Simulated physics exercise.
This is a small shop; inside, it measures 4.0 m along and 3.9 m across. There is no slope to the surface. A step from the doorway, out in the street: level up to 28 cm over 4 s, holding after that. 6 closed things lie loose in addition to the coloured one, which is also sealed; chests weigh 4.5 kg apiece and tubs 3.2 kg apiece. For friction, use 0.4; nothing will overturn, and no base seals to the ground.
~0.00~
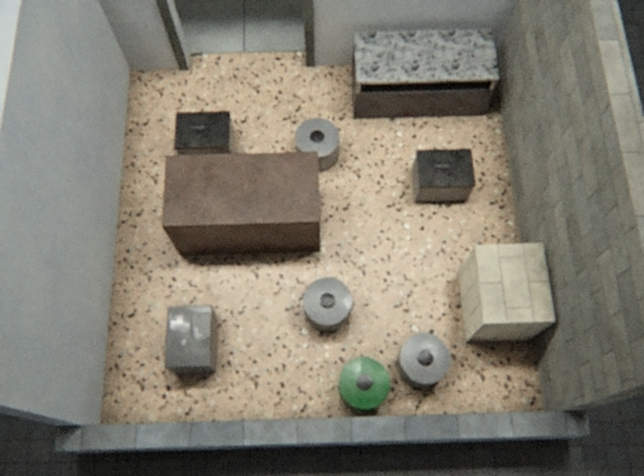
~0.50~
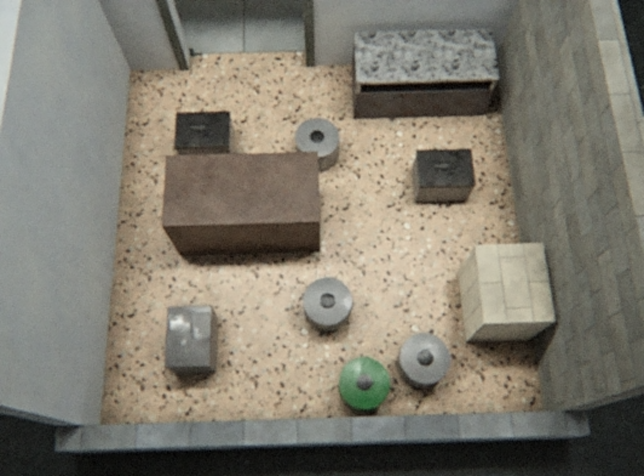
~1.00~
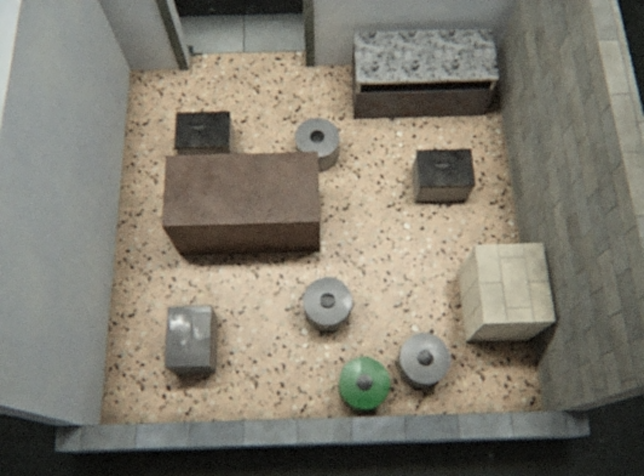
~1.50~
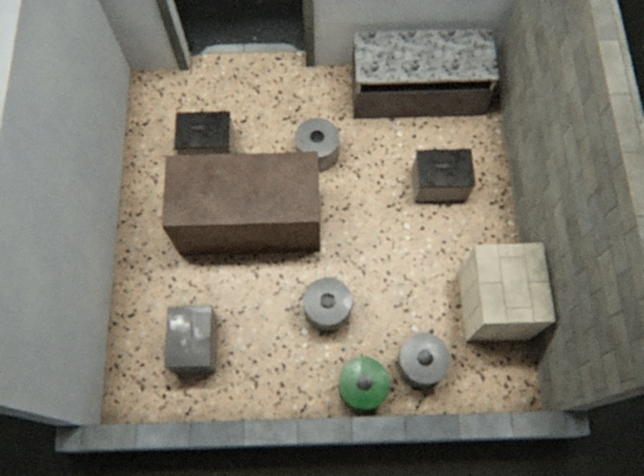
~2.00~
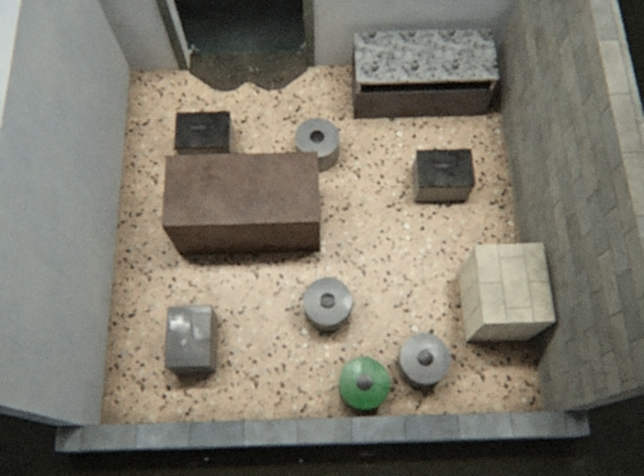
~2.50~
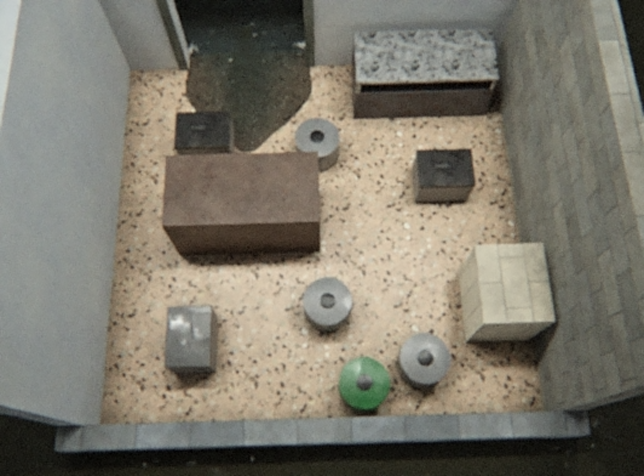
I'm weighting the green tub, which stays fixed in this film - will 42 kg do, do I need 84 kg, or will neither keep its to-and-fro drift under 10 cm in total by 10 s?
42 kg will do.
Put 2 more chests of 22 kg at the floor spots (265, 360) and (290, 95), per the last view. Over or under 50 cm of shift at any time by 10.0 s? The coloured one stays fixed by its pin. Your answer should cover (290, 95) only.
Result: Exceeds it.
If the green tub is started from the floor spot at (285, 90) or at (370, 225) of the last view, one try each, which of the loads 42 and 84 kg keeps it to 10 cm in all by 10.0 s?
Try by try, must use the heavier; any option works.
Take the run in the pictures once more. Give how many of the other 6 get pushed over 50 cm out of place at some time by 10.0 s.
6.
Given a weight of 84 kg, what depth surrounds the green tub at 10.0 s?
Close to 17 cm deep.
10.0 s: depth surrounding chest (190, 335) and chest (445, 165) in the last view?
Close to 6 and 14 centimetres.
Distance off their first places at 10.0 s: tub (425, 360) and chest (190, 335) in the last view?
First 80 cm, then 100 cm.
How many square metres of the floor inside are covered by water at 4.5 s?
Close to 6.0 m2, I'd say.
After 3.5 s the green tub would be 0 cm from its start with 42 kg and 0 cm from its start with 84 kg; 0 cm of water round it then.
After 4.5 s the green tub would be 0 cm from its start with 42 kg and 0 cm from its start with 84 kg; 0 cm of water round it then.
After 7.0 s the green tub would be 0 cm from its start with 42 kg and 0 cm from its start with 84 kg; 7 cm of water round it then.
After 10.0 s the green tub would be 0 cm from its start with 42 kg and 0 cm from its start with 84 kg; 17 cm of water round it then.
